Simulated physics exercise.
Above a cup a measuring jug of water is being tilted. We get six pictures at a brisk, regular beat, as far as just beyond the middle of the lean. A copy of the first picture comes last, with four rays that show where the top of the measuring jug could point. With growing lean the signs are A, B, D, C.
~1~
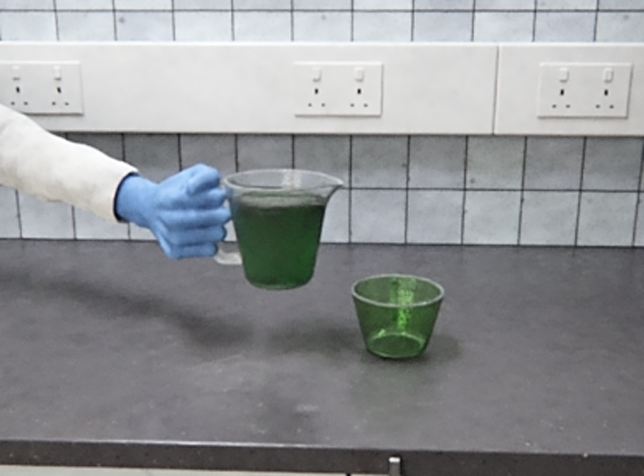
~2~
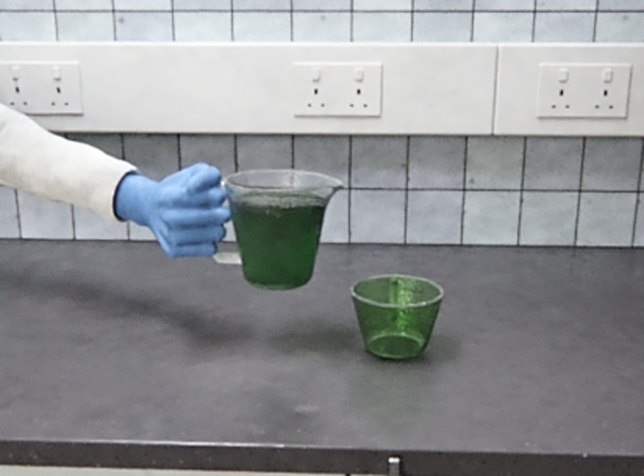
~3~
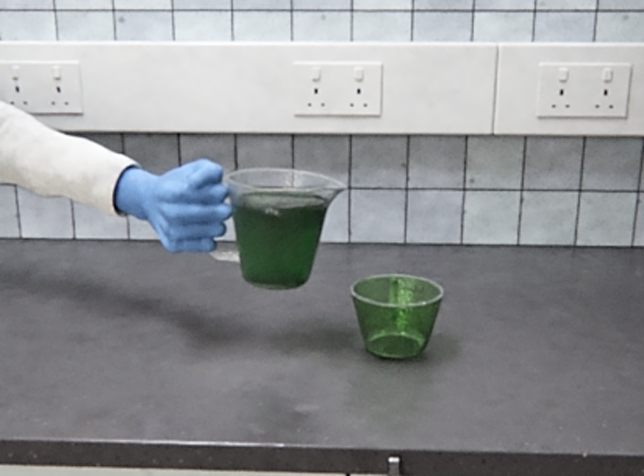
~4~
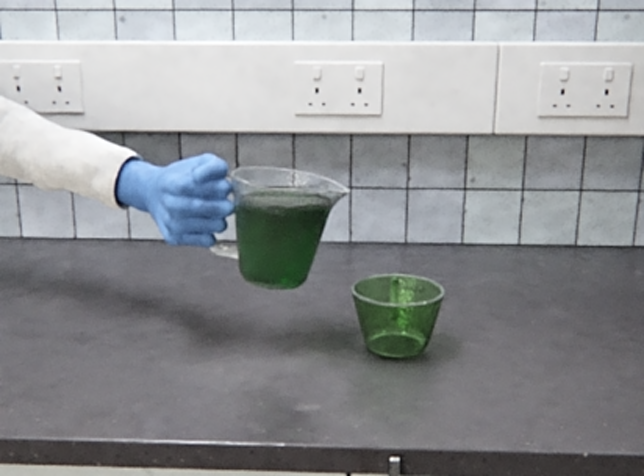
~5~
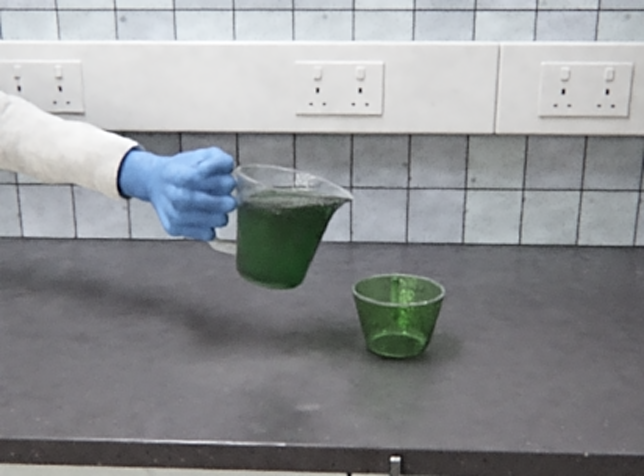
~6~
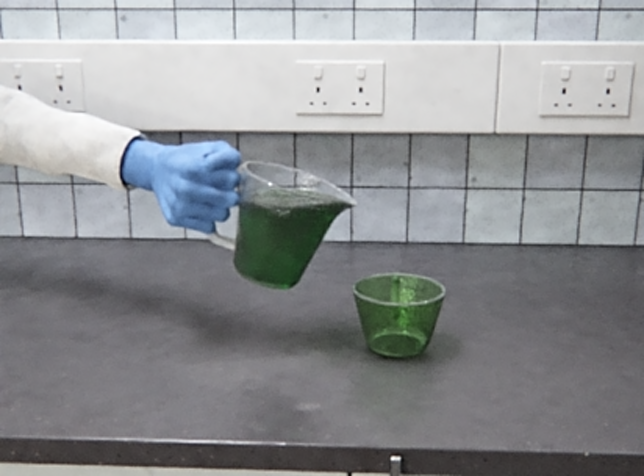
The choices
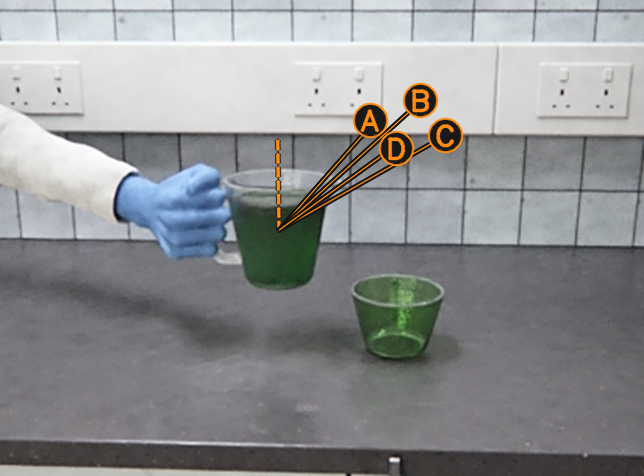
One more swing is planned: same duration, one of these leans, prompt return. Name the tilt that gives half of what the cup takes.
B.
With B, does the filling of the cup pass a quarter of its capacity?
Yes.
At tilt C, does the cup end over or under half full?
Over.
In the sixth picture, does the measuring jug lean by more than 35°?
No.
On the marked copy, A at (361, 136); B at (408, 112); C at (430, 143); D at (380, 156).
For tilt A, the cup ends with about 36 % of what it can hold.
For tilt B, the cup ends with about 51 % of what it can hold.
For tilt C, the cup ends with about 84 % of what it can hold.
For tilt D, the cup ends with about 67 % of what it can hold.
